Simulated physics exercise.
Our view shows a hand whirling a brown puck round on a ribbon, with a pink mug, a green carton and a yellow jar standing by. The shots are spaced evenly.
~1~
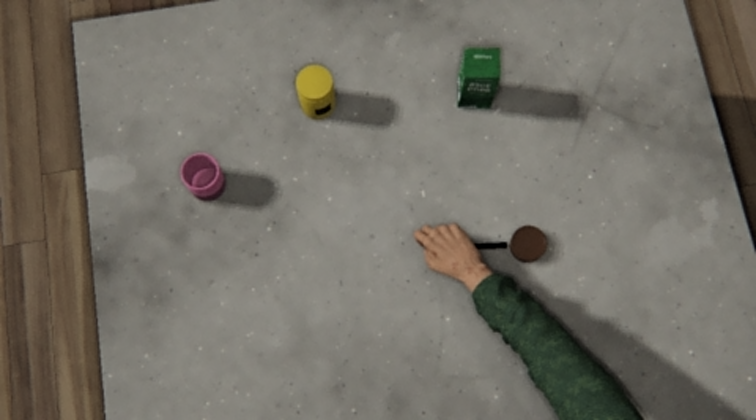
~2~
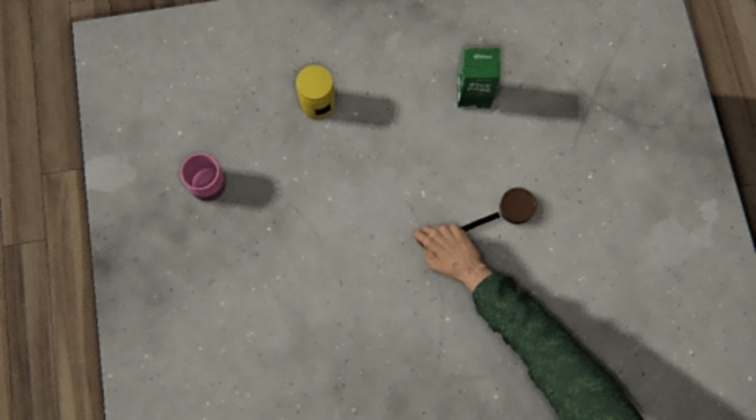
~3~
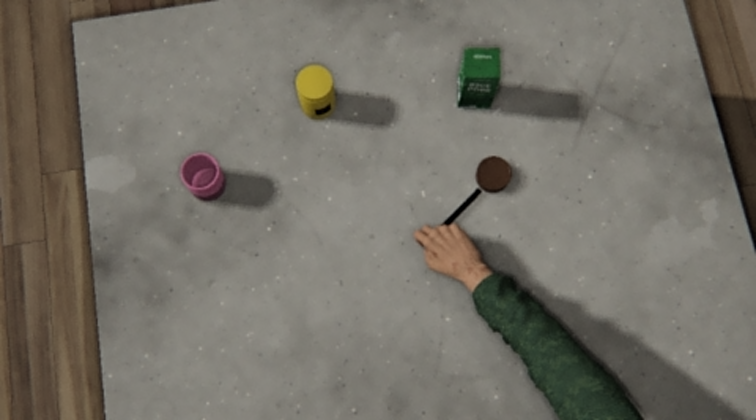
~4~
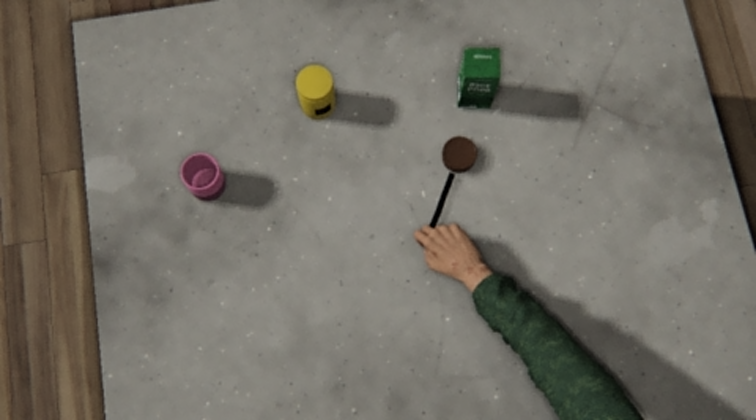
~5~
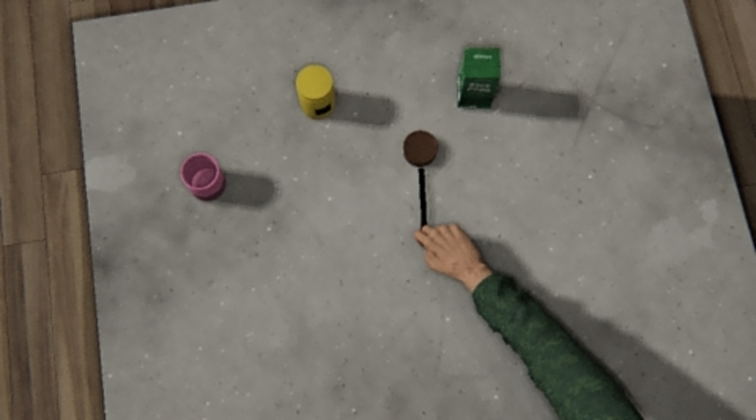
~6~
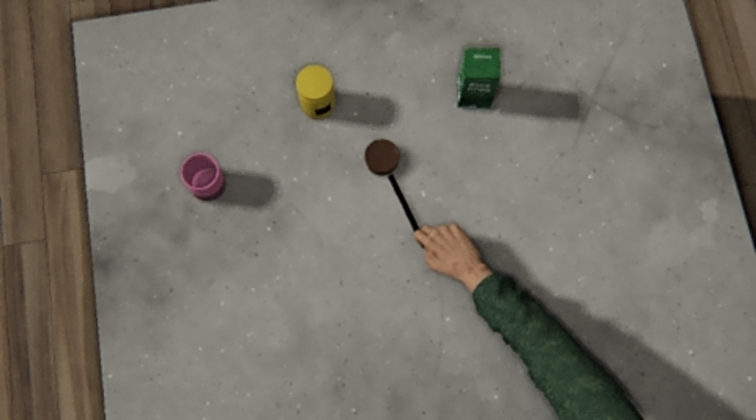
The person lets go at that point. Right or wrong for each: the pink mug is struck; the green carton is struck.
Pink mug: Wrong; green carton: Wrong.
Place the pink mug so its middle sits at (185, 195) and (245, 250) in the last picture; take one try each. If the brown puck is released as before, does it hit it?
Taking the spots in order, it is left alone at the first and is knocked at the second.
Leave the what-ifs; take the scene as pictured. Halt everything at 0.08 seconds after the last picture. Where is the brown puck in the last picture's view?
Close to (317, 198).
Then, 0.08 s later than the last view, puck near (317, 198).
Then, 0.20 s later than the last view, puck near (236, 250).
Finally, puck near (112, 328). The pink mug stays untouched and the green carton remains clear.
